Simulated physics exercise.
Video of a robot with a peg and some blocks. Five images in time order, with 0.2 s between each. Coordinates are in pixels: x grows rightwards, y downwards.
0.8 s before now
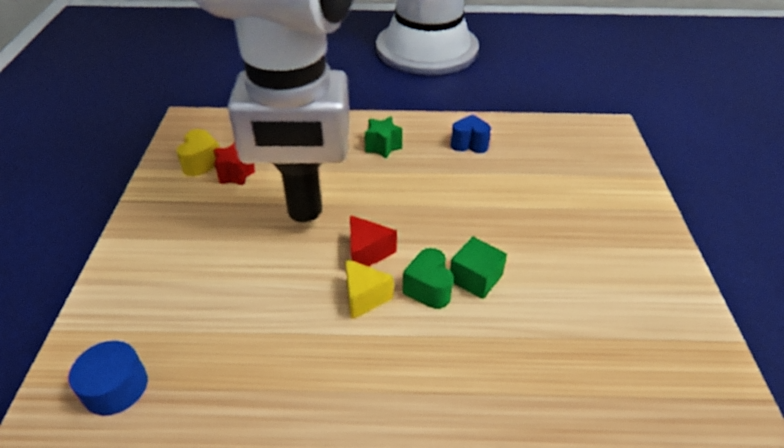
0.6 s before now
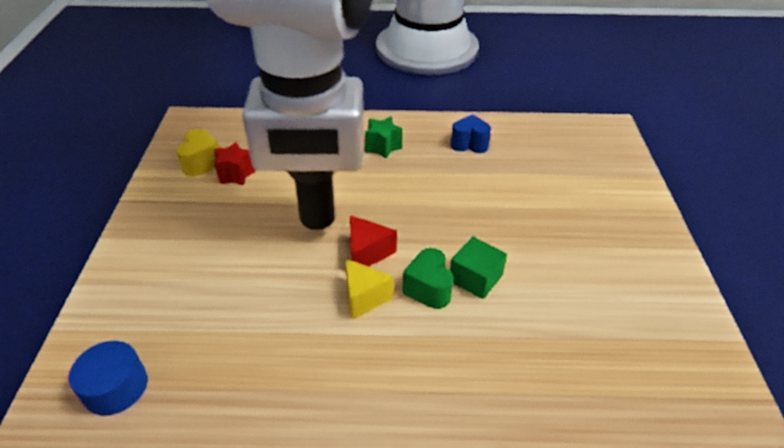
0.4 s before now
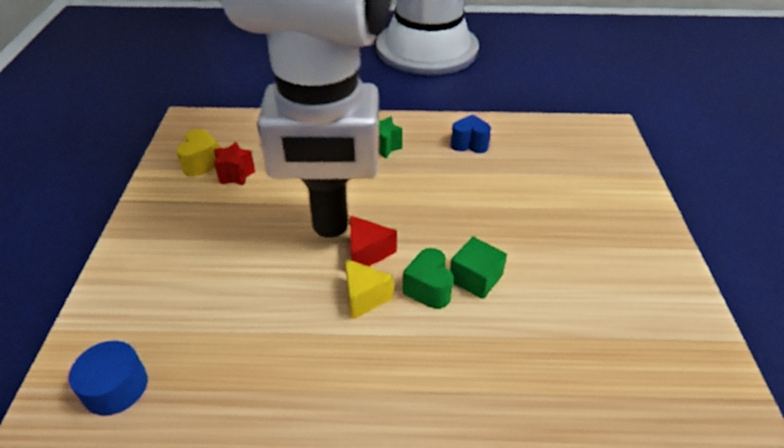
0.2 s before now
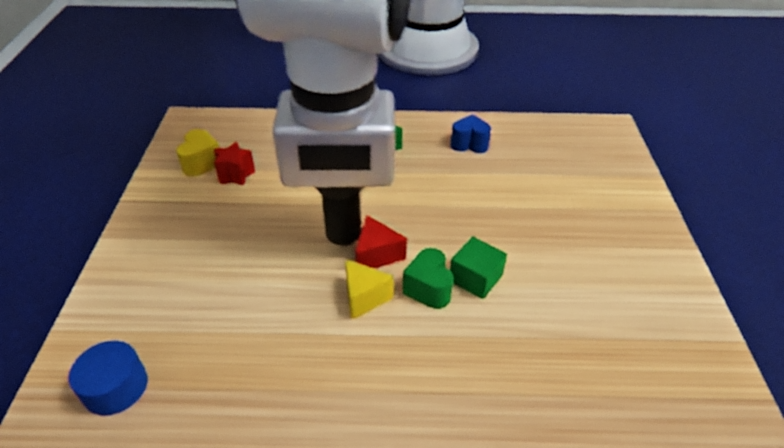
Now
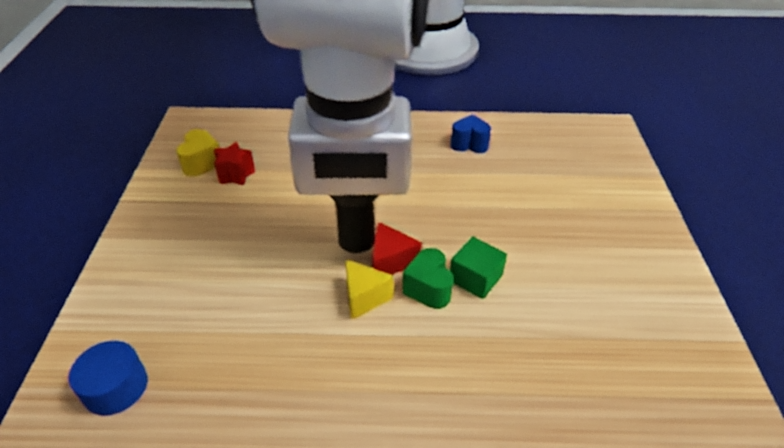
At the start, a robot arm holds a black peg above and left of a red triangle, with a yellow triangle, green heart and green cube nearby on a wooden board. The peg moves right and slightly toward the viewer, meets the red triangle, and pushes it a short way right, close to the green heart.
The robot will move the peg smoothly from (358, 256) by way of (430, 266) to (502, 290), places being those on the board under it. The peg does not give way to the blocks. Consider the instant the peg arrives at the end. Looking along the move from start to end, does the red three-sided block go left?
Yes, that is how it ends up.
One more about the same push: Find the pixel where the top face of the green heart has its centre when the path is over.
It should be at (459, 284) by then.
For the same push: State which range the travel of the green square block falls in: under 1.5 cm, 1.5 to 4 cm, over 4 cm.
Result: Over 4 cm.
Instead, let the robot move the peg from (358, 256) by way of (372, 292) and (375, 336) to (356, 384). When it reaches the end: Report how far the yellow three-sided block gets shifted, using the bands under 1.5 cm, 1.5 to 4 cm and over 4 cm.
Distance: Above 4 cm.
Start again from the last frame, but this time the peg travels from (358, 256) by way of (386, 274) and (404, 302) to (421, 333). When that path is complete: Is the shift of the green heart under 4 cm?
That would be a yes.
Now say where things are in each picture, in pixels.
The first frame shows peg tip at (305, 211); block tops, yellow three-sided block at (364, 277); red three-sided block at (367, 232); green heart at (430, 267); green square block at (480, 256).
The second frame shows peg at (318, 218); blocks unchanged.
The third frame shows peg at (331, 225); blocks unchanged.
The fourth frame shows peg at (344, 233); red three-sided block at (377, 234).
The fifth frame shows peg at (357, 240); yellow three-sided block at (364, 277); red three-sided block at (391, 241); green heart at (430, 267); green square block at (480, 256).
On the path given first. One third of the way, peg at (407, 247); red three-sided block at (443, 245), turned 15° clockwise; green heart at (444, 274), turned 45° clockwise; green square block at (495, 261), turned 30° anticlockwise.
Two thirds of the way, peg at (457, 257); red three-sided block at (493, 248); green heart at (456, 283), turned 65° clockwise; green square block at (526, 268), turned 20° clockwise.
At the end, peg at (505, 274); yellow three-sided block in place; red three-sided block at (536, 252), turned 20° anticlockwise; green heart at (459, 284), turned 75° clockwise; green square block at (561, 280).
